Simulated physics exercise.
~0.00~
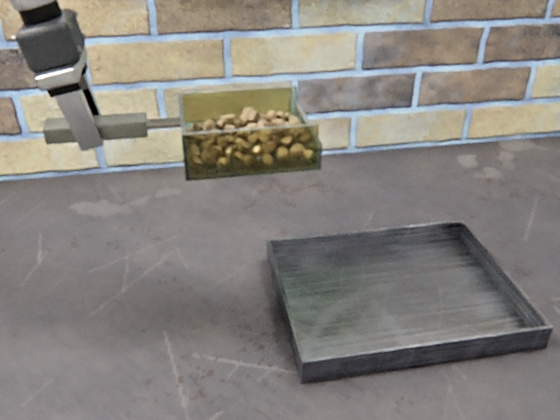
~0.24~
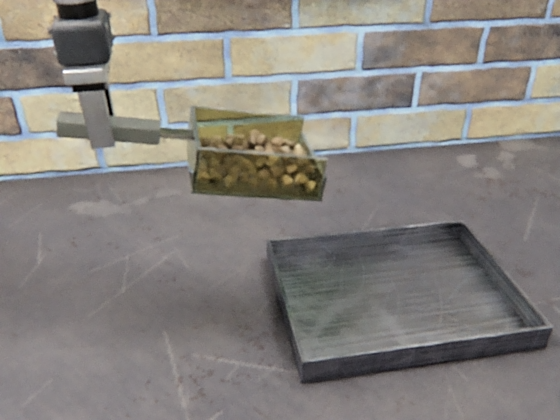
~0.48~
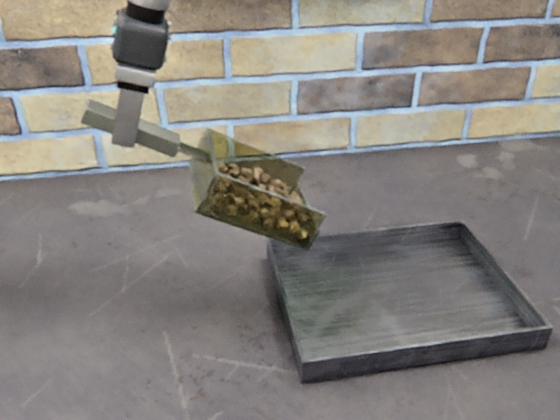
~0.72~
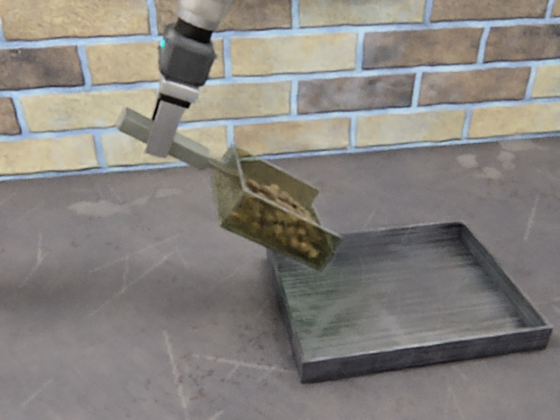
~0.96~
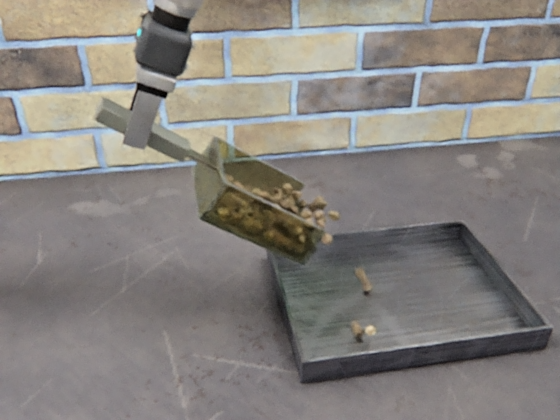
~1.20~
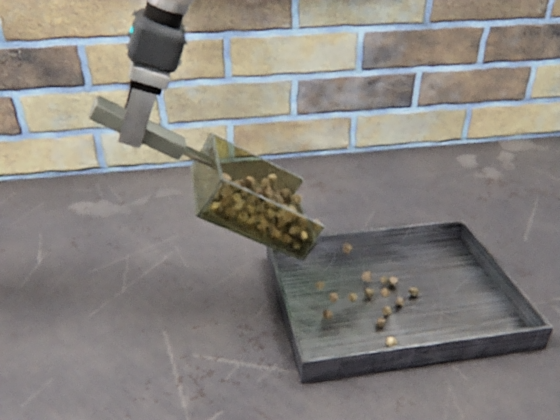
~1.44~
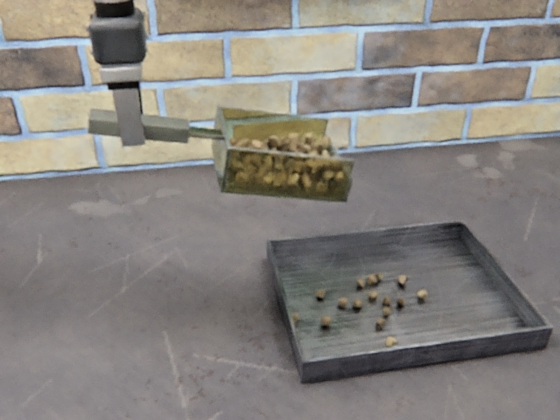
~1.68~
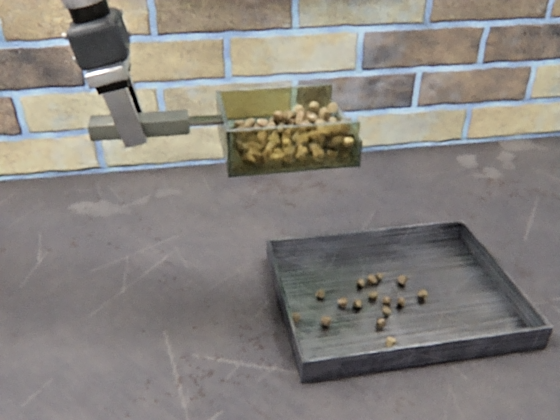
A robot gripper tilted a clear, yellowish box of small pebbles down toward a dark tray on the table, and a few tumbled out. It then levelled and raised the box, leaving a small scatter in the tray and most still inside the box.
